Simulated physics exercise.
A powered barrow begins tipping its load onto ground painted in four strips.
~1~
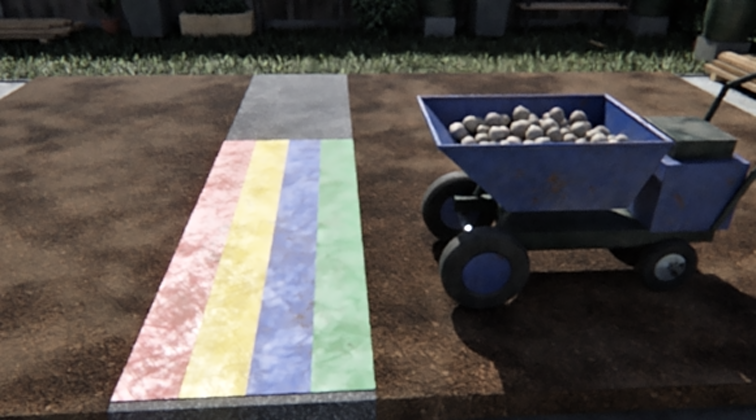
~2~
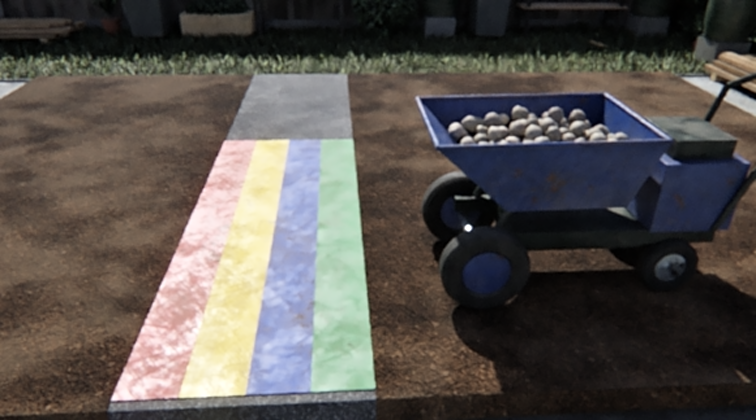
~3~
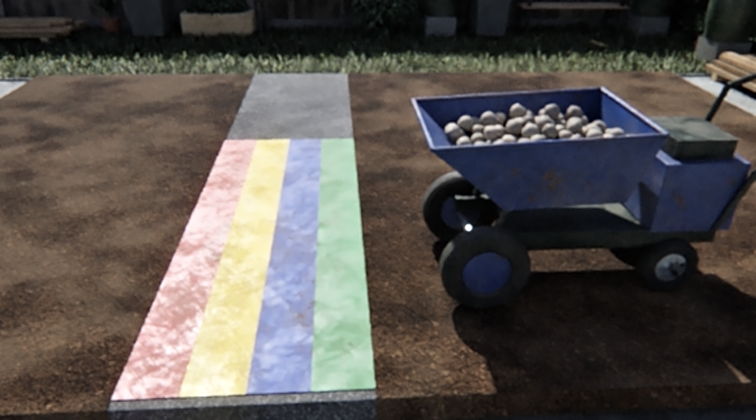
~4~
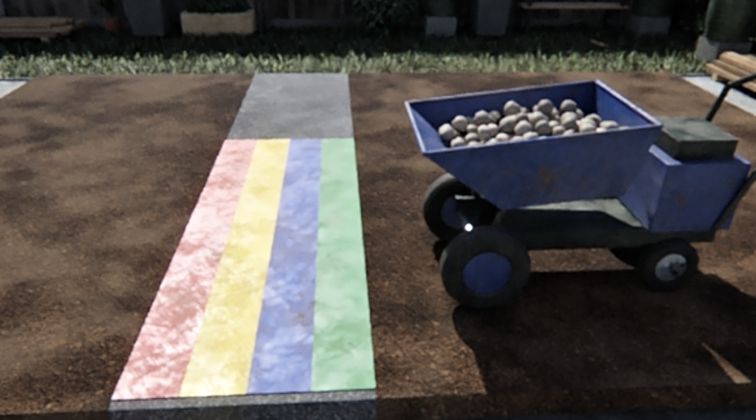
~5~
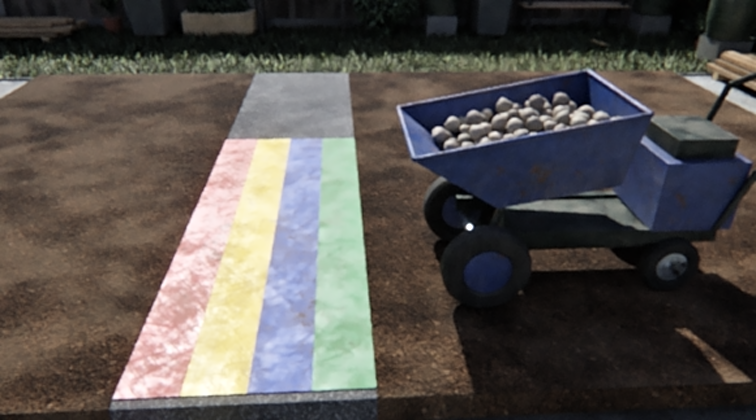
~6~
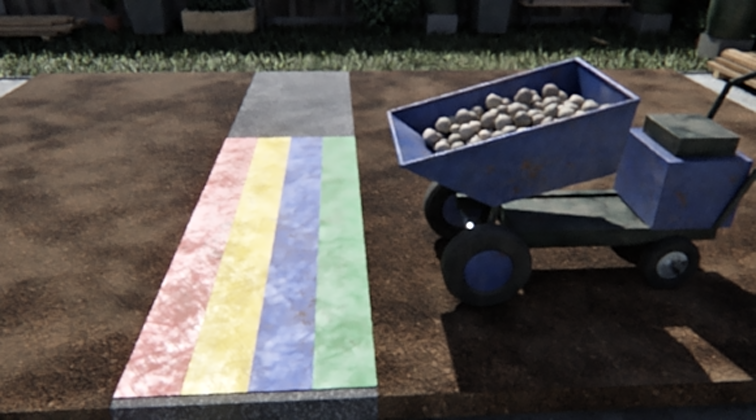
The video shows a blue powered barrow loaded with rounded pebbles standing to the right of red, yellow, blue and green ground strips. Its skip starts level, then gradually tilts toward the left, its right end rising, while the wheels stay in place.
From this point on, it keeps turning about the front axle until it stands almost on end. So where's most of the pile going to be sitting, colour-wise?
Most of it sits on blue.
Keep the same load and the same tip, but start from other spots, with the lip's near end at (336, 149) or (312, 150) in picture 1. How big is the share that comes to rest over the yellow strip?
Roughly 20 per cent, then roughly 10 per cent.
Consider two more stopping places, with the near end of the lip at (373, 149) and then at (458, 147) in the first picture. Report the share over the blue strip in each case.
From the first spot you get 10 percent, and from the second 30 percent.
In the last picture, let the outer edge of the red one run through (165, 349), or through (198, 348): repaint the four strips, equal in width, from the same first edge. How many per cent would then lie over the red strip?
First 10 in a hundred, then 20 in a hundred.
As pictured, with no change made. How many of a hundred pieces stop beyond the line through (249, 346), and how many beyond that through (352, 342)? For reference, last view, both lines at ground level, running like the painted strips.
First 40 in a hundred, second 80 in a hundred.
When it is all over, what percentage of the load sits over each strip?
The green strip takes 10 per cent, the blue strip 30, the yellow strip 20 and the red strip 10.
Just after the last frame, skip tipped steeply; every one in the skip.
A moment on, skip tipped right over; roughly two thirds in the skip; about a tenth over the green strip; roughly a quarter over the blue strip.
Further on, skip tipped right over; roughly a quarter in the skip; about a tenth over the green strip; roughly a third over the blue strip; roughly a quarter over the yellow strip; about a tenth over the red strip; about a tenth off the paint.
When it is over, skip tipped right over; roughly a quarter in the skip; about a tenth over the green strip; roughly a third over the blue strip; roughly a quarter over the yellow strip; about a tenth over the red strip; about a tenth off the paint.
